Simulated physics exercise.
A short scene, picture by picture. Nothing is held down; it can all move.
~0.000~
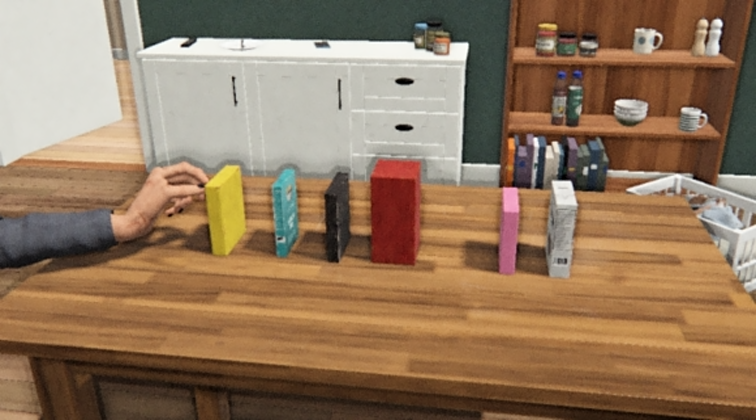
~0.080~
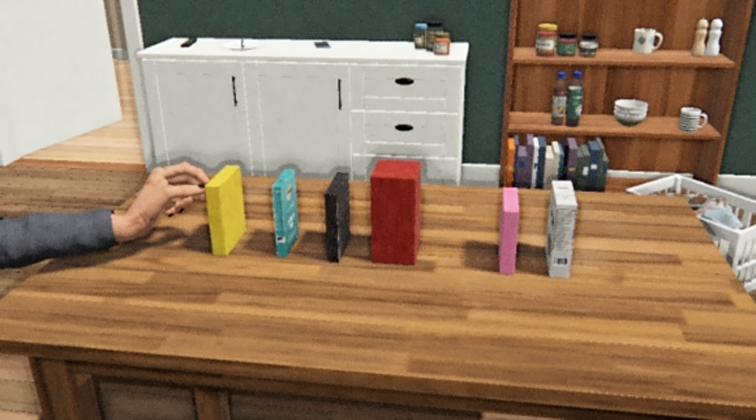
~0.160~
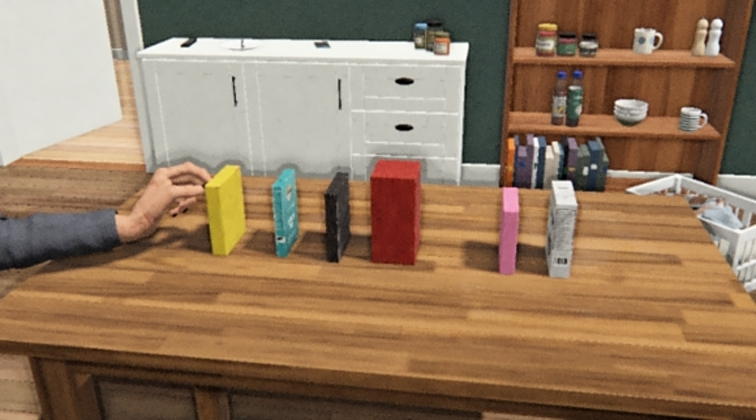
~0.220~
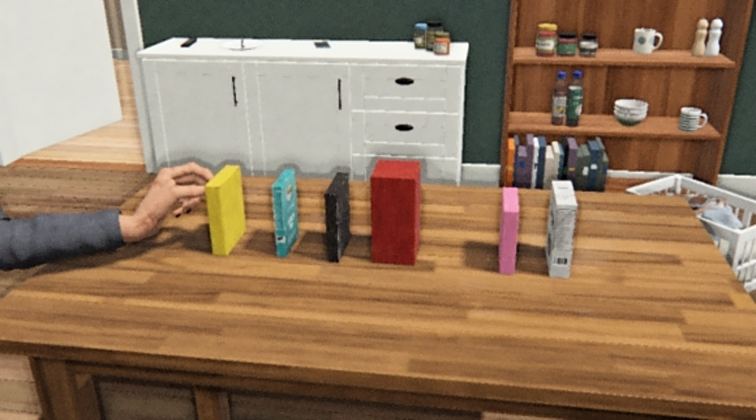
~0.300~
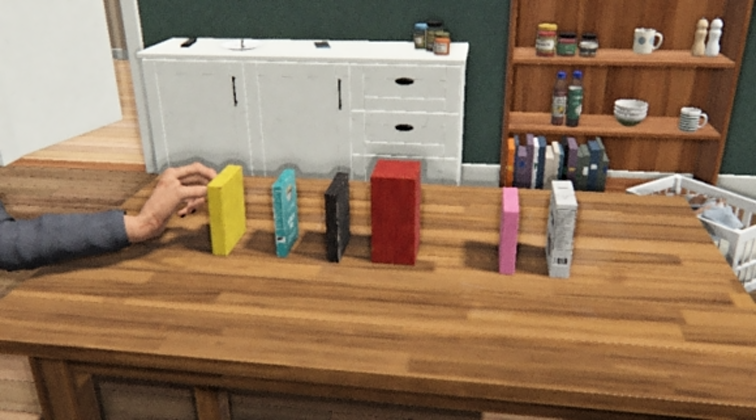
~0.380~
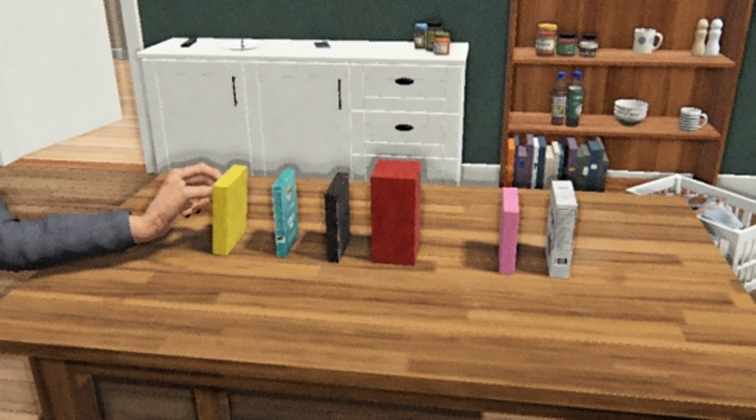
On a wooden kitchen table, a hand at left pushes the yellow board, tilting it slightly rightward beside five other standing objects.
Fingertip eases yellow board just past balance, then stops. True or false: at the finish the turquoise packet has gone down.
True.
Around 0.78 s, yellow board 67° over; turquoise packet rocked 35° from its first pose near (309, 218).
Around 0.88 s, yellow board 74° over; turquoise packet rocked 53° from its first pose near (320, 225); black board rocked 25° from its first pose.
Finally (1.9 s), down or leaning hard on the table, turquoise packet; left askew, black board; the other 2 still in place. Final places as the last picture's camera would see them, turquoise packet near (320, 225).
